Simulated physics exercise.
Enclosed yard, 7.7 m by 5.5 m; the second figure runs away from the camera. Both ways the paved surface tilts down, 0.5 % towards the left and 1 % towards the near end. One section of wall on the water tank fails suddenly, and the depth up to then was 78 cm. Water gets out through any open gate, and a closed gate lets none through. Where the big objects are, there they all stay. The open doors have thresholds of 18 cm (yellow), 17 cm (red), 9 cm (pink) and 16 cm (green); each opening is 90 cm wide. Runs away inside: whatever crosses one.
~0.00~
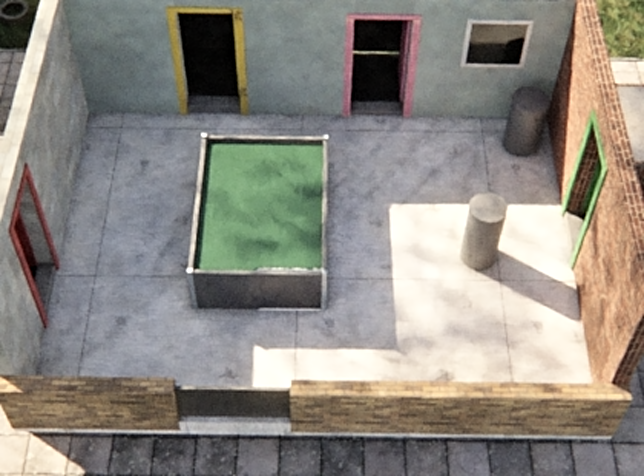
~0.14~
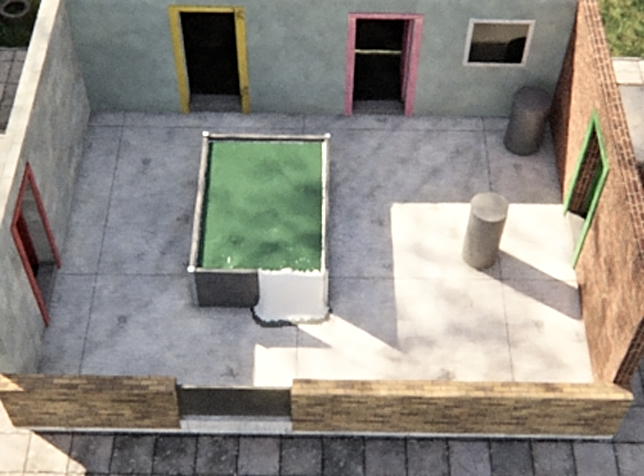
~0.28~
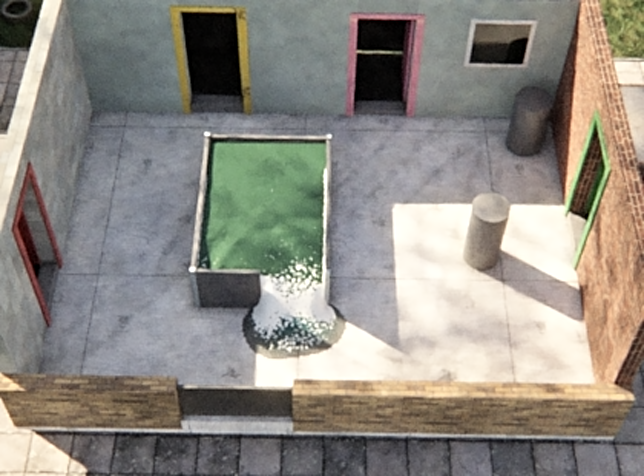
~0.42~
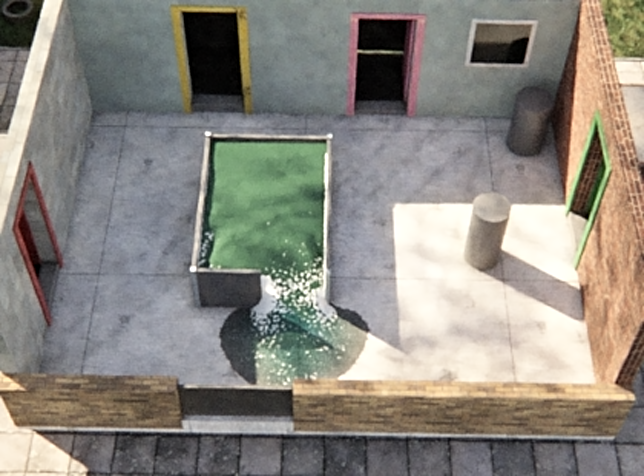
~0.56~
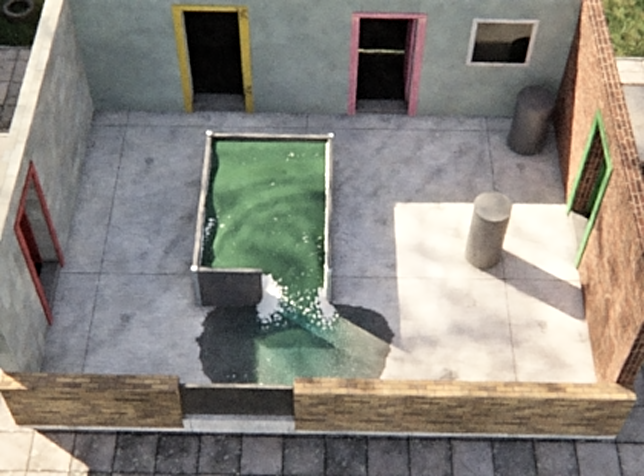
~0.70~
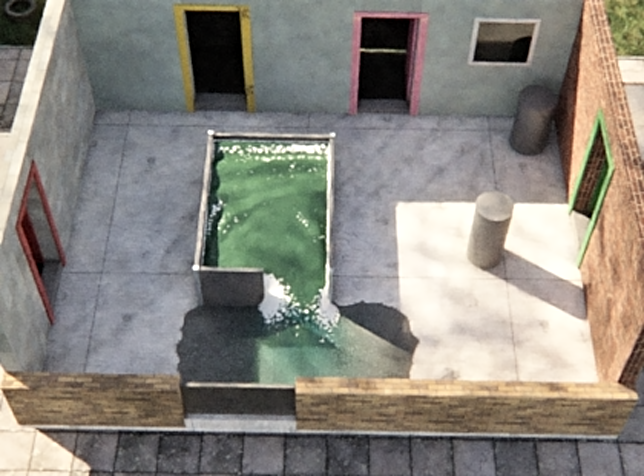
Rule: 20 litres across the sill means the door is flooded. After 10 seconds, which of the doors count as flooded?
Yellow door: Not flooded; red door: Not flooded; pink door: Not flooded; green door: Not flooded.
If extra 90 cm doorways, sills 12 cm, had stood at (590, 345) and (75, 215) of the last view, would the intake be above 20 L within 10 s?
Door 1: Higher; door 2: Lower.
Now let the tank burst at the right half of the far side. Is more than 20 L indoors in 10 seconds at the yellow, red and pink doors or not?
So yellow stays lower, red stays lower, pink tops it.
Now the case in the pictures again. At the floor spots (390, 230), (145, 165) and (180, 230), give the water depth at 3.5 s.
I'd read it as roughly 0, 0 and 0 cm, in that order.
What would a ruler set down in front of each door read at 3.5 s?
In cm: Yellow 0, red 16, pink 0, green 10.
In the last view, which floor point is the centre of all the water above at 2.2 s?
Around (285, 293).
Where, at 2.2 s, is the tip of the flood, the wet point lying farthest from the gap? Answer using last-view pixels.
Around (594, 409).
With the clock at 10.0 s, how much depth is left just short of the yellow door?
10.5 cm or so.
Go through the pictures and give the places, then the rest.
The water tank at (262, 205) is whole and still, 78 cm deep, in the first frame.
Water pours out at (292, 295) and has run 0.5 m, to (258, 316); typically 6 cm deep outside, 78 cm at the water tank's back, in the second frame.
The front is at (270, 352), 0.8 m from the gap at (293, 296); 0.8 m2 of floor is under water; 78 cm left at the back of the water tank, in the third frame.
The front is at a hidden place, 1.4 m from the gap at (294, 296); 1.9 m2 of floor is under water; 78 cm left at the back of the water tank, in the fourth frame.
Water pours out at (295, 295) and has run 1.8 m, to a hidden place; typically 6 cm deep outside, 77 cm at the water tank's back, in the fifth frame.
The front is at a hidden place, 2.1 m from the gap at (296, 294); 4.1 m2 of floor is under water; 70 cm left at the back of the water tank, in the sixth frame.
After 1.4 s water covers 15 % of the floor and is deepest (50 cm) near (302, 405); yellow door not reached, red door not reached, pink door not reached, green door not reached.
After 2.2 s water covers 30 % of the floor and is deepest (44 cm) near (302, 393); yellow door not reached, red door not reached, pink door not reached, green door not reached.
After 3.5 s water covers 50 % of the floor and is deepest (30 cm) near (302, 405); yellow door not reached, red door 16 cm at the sill, 0 L in, pink door not reached, green door 10 cm at the sill, 0 L in.
After 6.0 s water covers 85 % of the floor and is deepest (20 cm) near (302, 405); yellow door 8 cm at the sill, 0 L in, red door 11 cm at the sill, 1 L in, pink door 8 cm at the sill, 0 L in, green door 10 cm at the sill, 0 L in.
After 10.0 s water covers 95 % of the floor and is deepest (15 cm) near (264, 164); yellow door 11 cm at the sill, 0 L in, red door 7 cm at the sill, 1 L in, pink door 8 cm at the sill, 0 L in, green door 7 cm at the sill, 0 L in.
